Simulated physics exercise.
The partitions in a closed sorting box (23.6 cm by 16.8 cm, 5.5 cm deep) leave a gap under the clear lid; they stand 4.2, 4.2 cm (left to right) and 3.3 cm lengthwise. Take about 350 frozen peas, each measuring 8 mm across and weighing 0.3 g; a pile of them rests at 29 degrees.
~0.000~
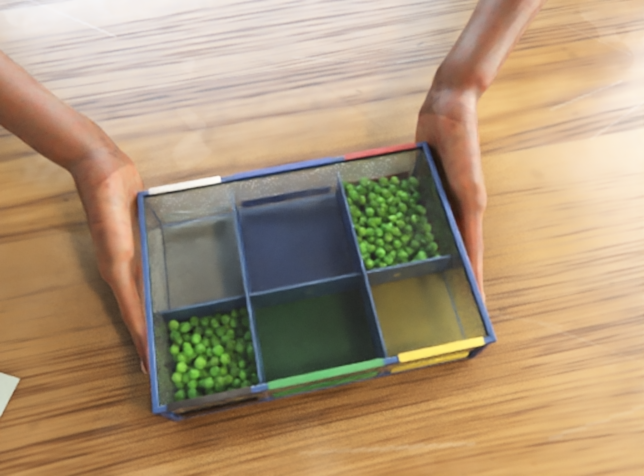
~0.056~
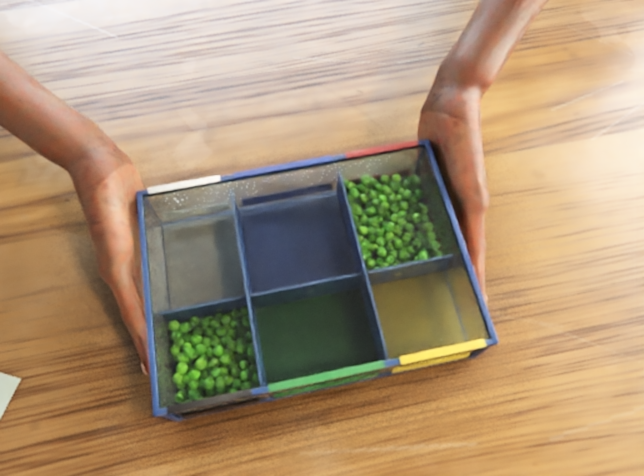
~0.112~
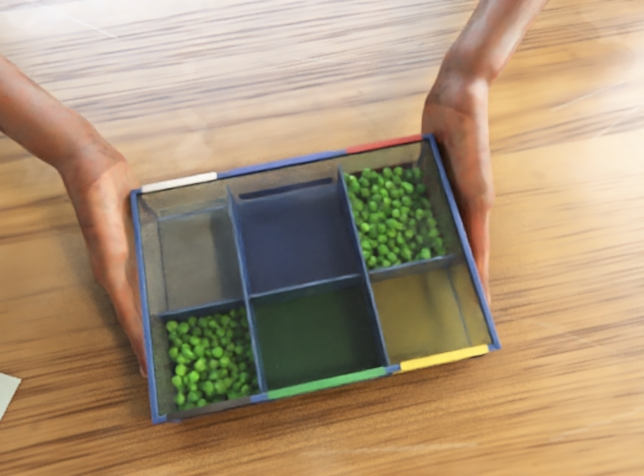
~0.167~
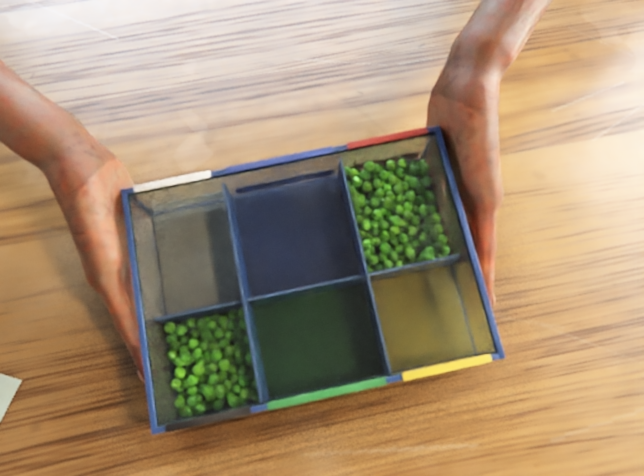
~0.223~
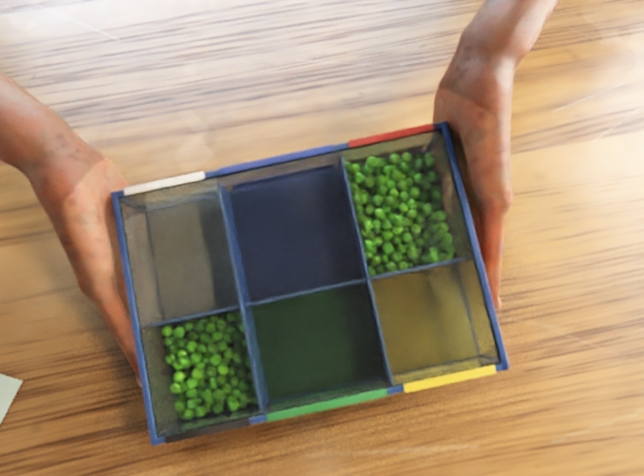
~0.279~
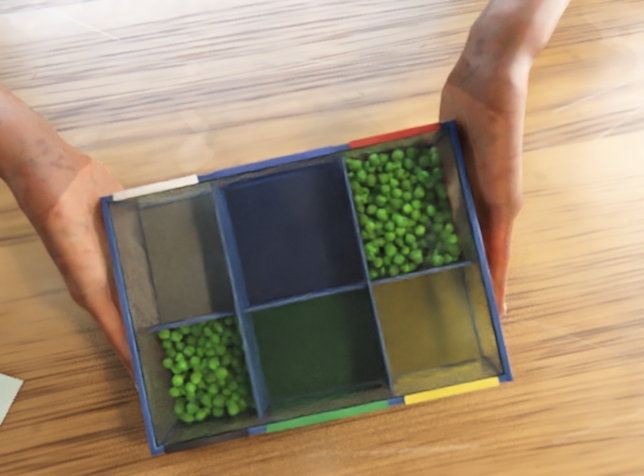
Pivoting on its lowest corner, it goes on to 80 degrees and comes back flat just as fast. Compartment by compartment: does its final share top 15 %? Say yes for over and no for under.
Red compartment: Yes; blue compartment: No; green compartment: No; yellow compartment: Yes; white compartment: No; black compartment: Yes.
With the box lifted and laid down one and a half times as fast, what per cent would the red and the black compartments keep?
The red compartment would end with 25 per cent, the black one with 40 per cent.
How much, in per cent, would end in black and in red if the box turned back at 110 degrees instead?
Result - black 40 percent, red 5 percent.
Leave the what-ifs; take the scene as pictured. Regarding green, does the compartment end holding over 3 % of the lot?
Green yes.
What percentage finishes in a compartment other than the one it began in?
Roughly 35 %.
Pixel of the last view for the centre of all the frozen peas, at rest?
(383, 335).
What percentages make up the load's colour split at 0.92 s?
In per cent: Red 45, blue 0, green 5, yellow 15, white 0, black 40.
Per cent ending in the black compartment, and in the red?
Final shares - black 40 percent, red 25 percent.
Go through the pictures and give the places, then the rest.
In the first picture, box tilt 0 degrees, front corners at (159, 407) and (489, 337); red 60 %, black 40 %.
In the second picture, box tilt 1 degrees, front corners at (160, 410) and (491, 339).
In the third picture, box tilt 6 degrees, front corners at (159, 417) and (493, 344), lowest corner left front.
In the fourth picture, box tilt 12 degrees, front corners at (158, 427) and (497, 353), lowest corner left front.
In the fifth picture, box tilt 18 degrees, front corners at (157, 438) and (501, 364), lowest corner left front.
In the sixth picture, box tilt 24 degrees, front corners at (157, 447) and (505, 375), lowest corner left front; red 60 %, black 40 %. Its pace works out near 110 degrees a second.
After 0.92 s, tilt 78 degrees; red 45 %, green 5 %, yellow 15 %, black 40 %.
After 1.34 s, tilt 33 degrees; red 25 %, green 10 %, yellow 25 %, black 40 %.
Then, at 1.85 s, tilt 0 degrees; red 25 %, green 10 %, yellow 25 %, black 40 %.
In the end, at 2.5 s, red 25 %, blue 0 %, green 10 %, yellow 25 %, white 0 %, black 40 %.
